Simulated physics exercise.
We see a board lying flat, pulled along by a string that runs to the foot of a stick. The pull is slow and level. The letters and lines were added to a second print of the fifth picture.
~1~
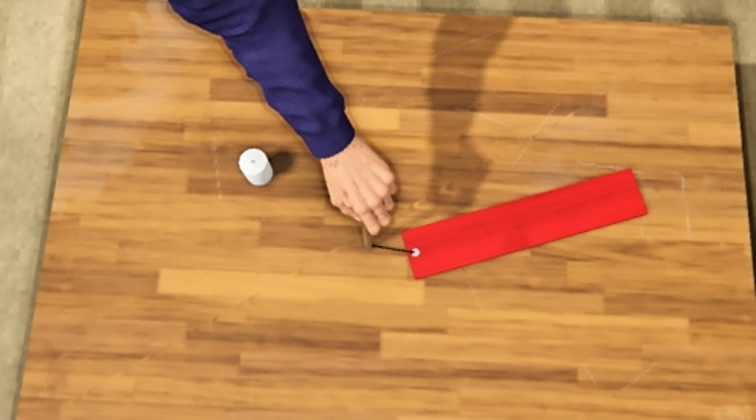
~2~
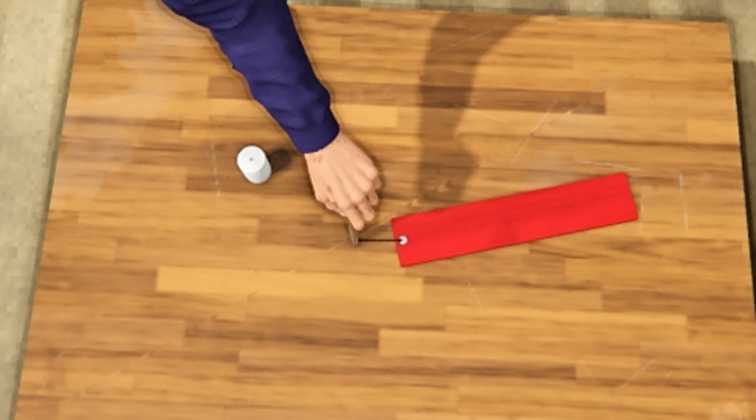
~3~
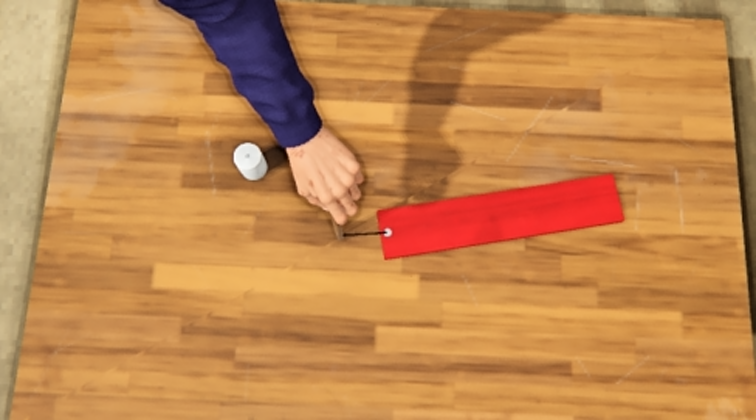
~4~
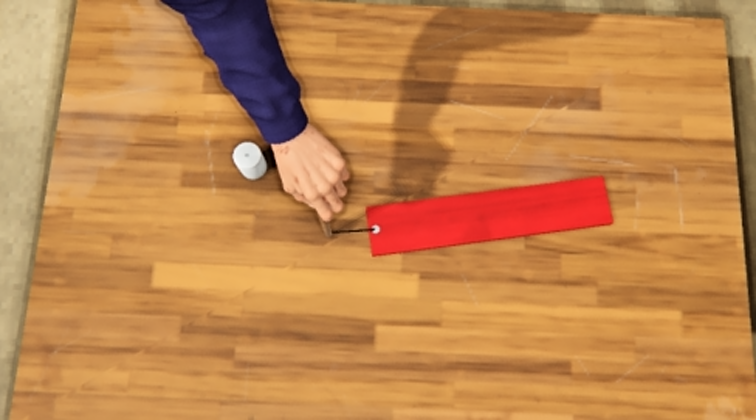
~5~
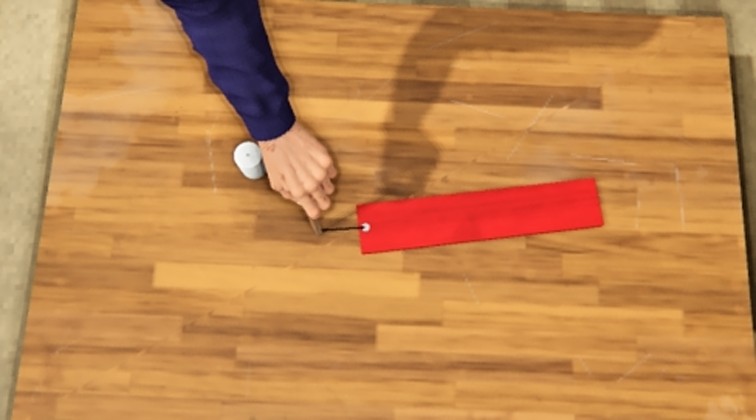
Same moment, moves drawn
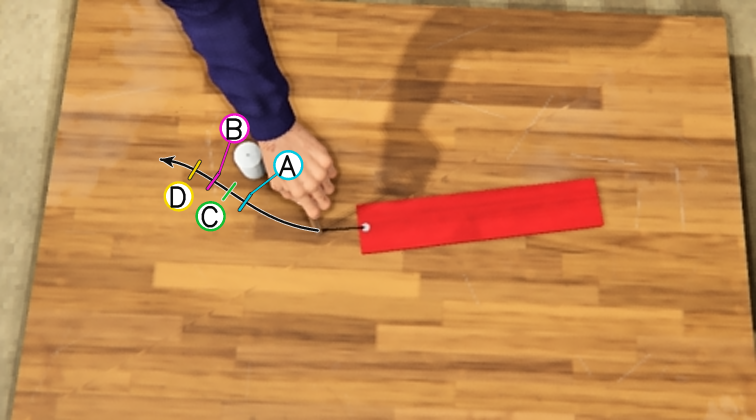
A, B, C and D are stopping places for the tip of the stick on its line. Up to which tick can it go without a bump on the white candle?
C.
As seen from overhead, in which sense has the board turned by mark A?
Clockwise.
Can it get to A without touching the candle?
Yes.
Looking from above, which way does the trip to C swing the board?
For that mark, clockwise.
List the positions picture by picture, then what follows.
The first frame shows red board (526, 222); white candle (257, 168).
The second frame shows red board (515, 218); white candle (255, 165).
The third frame shows red board (501, 216); white candle (251, 162).
The fourth frame shows red board (490, 215); white candle (251, 161).
The fifth frame shows red board (480, 215); white candle (252, 161).
On the marked copy, A at (245, 202); B at (214, 181); C at (229, 191); D at (195, 170); the route from (318, 231) via (234, 195) to (161, 160).
Taking C. A third of the way, foot of the stick (285, 223), middle of the board (448, 216).
Two thirds of the way, foot of the stick (255, 208), middle of the board (417, 214).
When it is over, foot of the stick (230, 192), middle of the board (390, 210); nothing has been touched.
As for the rest, A is safe but short; B is too far, the candle has been hit; D is too far, the candle has been hit.
